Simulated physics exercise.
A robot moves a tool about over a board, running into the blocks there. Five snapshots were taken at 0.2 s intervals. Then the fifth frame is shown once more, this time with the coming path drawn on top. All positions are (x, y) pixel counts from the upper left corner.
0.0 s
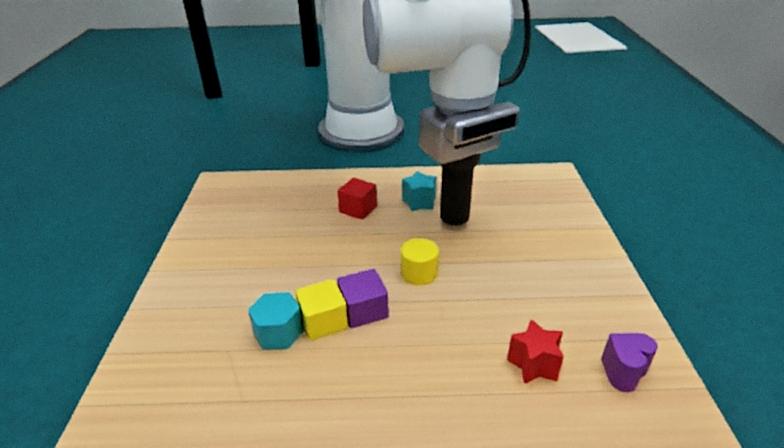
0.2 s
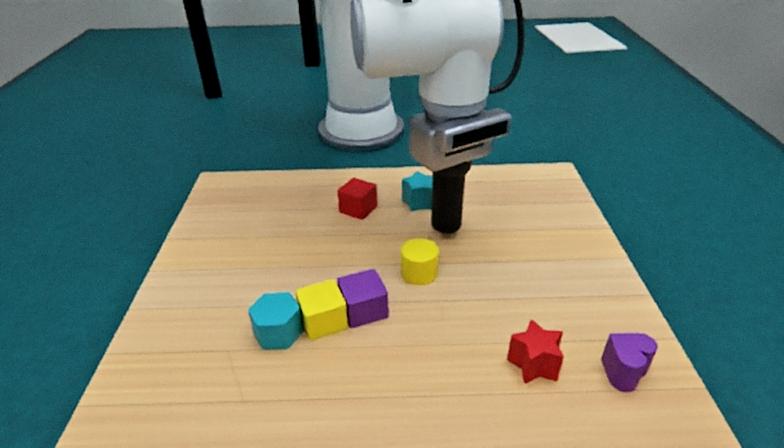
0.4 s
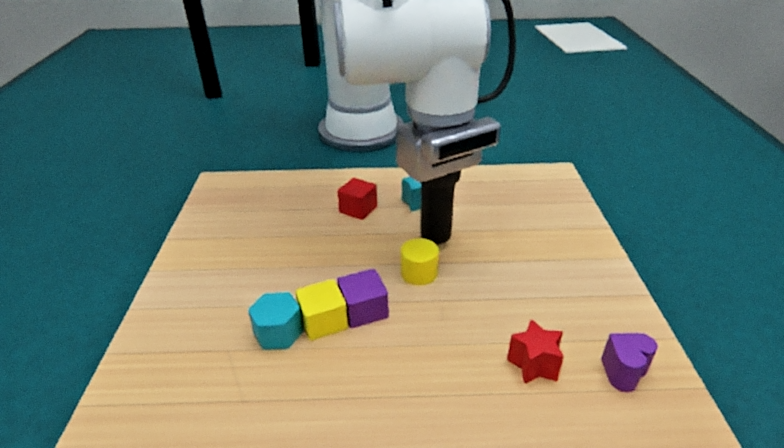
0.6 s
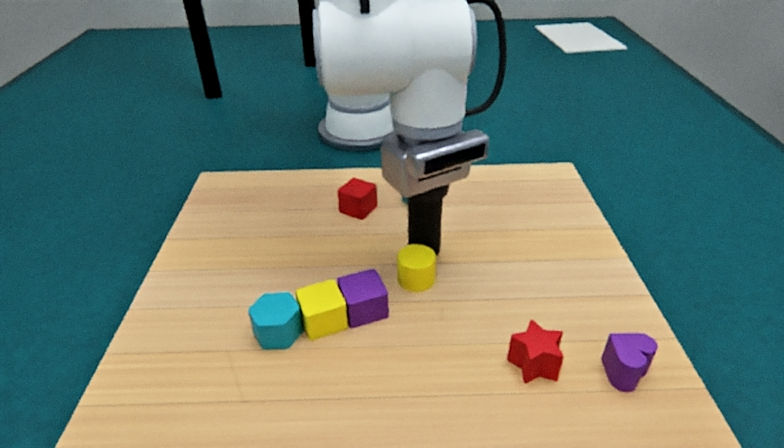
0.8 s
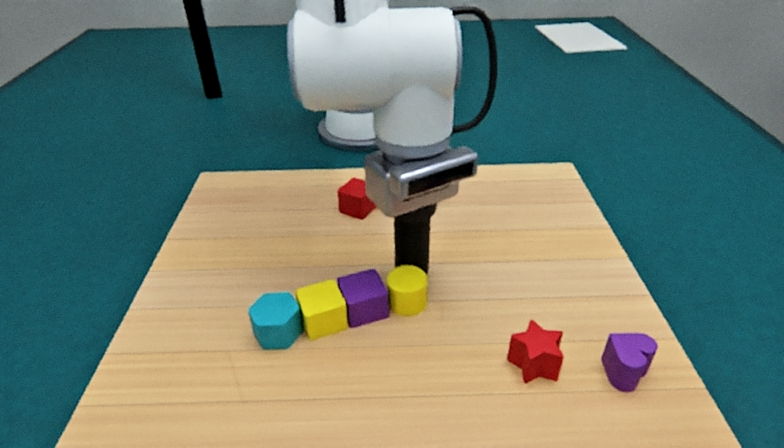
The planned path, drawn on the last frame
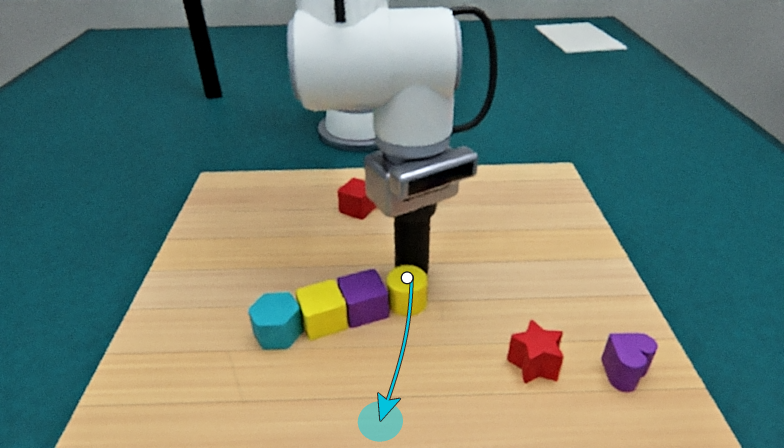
A white robot arm moving its black tool forward and left, pushing a yellow cylinder up beside a row of coloured blocks.
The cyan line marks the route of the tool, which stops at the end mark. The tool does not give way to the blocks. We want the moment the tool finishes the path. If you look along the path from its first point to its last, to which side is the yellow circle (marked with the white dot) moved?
To the left.
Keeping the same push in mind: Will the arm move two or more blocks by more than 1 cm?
I believe not.
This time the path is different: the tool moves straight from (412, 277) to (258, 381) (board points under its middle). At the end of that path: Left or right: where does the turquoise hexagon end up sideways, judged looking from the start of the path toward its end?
Slides right.
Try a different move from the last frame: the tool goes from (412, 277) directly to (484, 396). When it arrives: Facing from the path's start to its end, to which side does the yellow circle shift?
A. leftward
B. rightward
The one that fits is B, rightward.
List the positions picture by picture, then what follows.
In the first frame, tool tip (455, 218); block tops, yellow four-sided block (320, 297); purple four-sided block (362, 285); yellow circle (420, 249).
In the second frame, tool (446, 225); blocks unchanged.
In the third frame, tool (436, 236); blocks unchanged.
In the fourth frame, tool (424, 251); yellow circle (416, 256).
In the fifth frame, tool (412, 271); yellow four-sided block (320, 297); purple four-sided block (362, 285); yellow circle (407, 278).
Path on the board, from (412, 277) by way of (409, 317) and (399, 364) to (380, 421); the dot is on the yellow circle.
The first path, step by step. One third of the way, tool (409, 312); purple four-sided block (361, 287); yellow circle (408, 324).
Two thirds of the way, tool (399, 359); purple four-sided block (361, 287); yellow circle (406, 377).
At the end, tool (380, 414); yellow four-sided block in place; purple four-sided block (361, 287); yellow circle (411, 431).
